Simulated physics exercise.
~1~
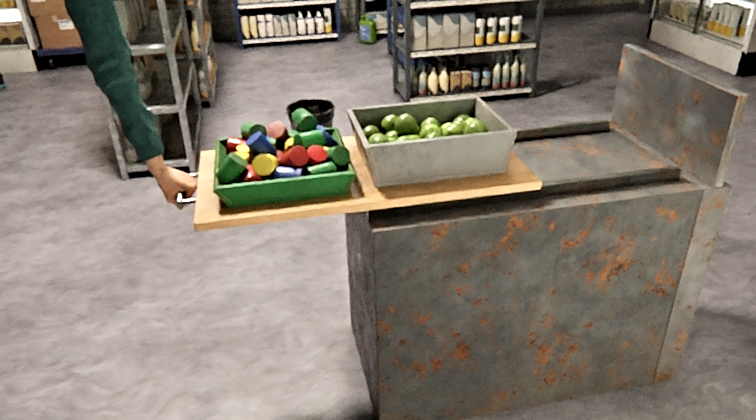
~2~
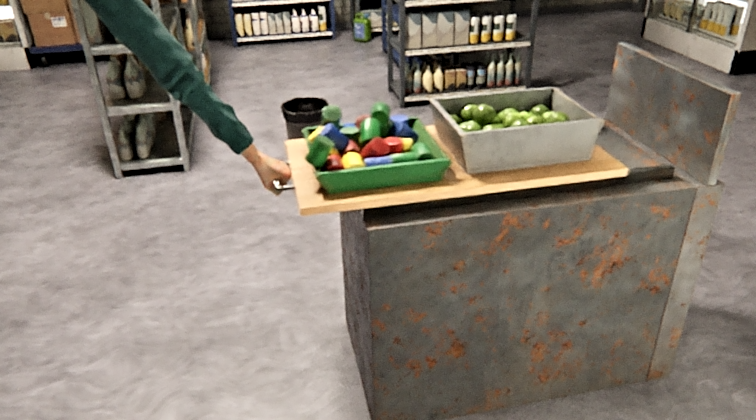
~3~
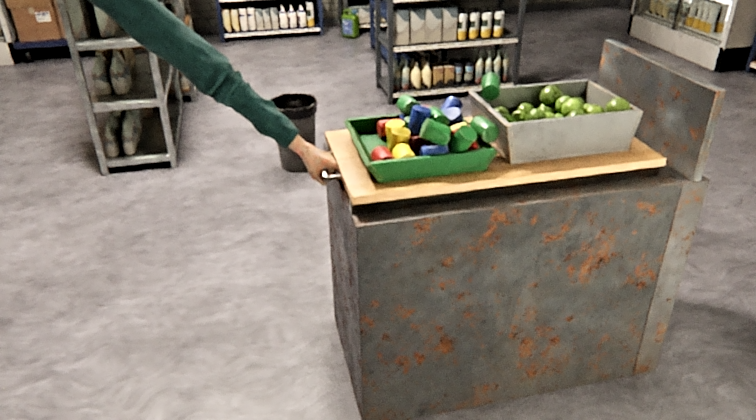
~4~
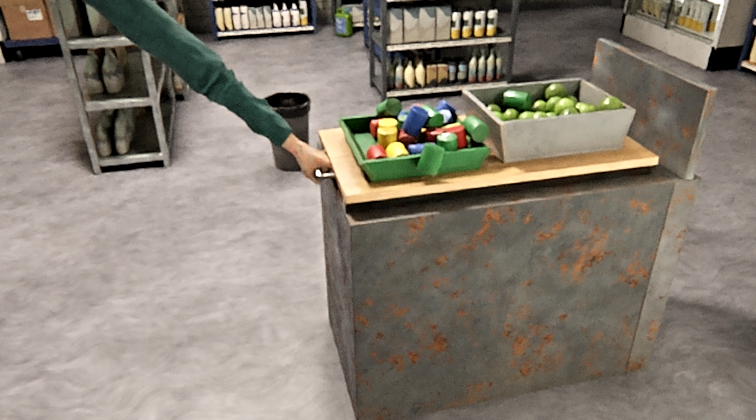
In the video, a hand in a green sleeve pushes a wooden shelf holding a green crate of colourful jars and a grey crate of green apples rightward into a rusty cabinet; it stops, and jars tumble, one landing among the apples and another leaning at the green crate's edge.
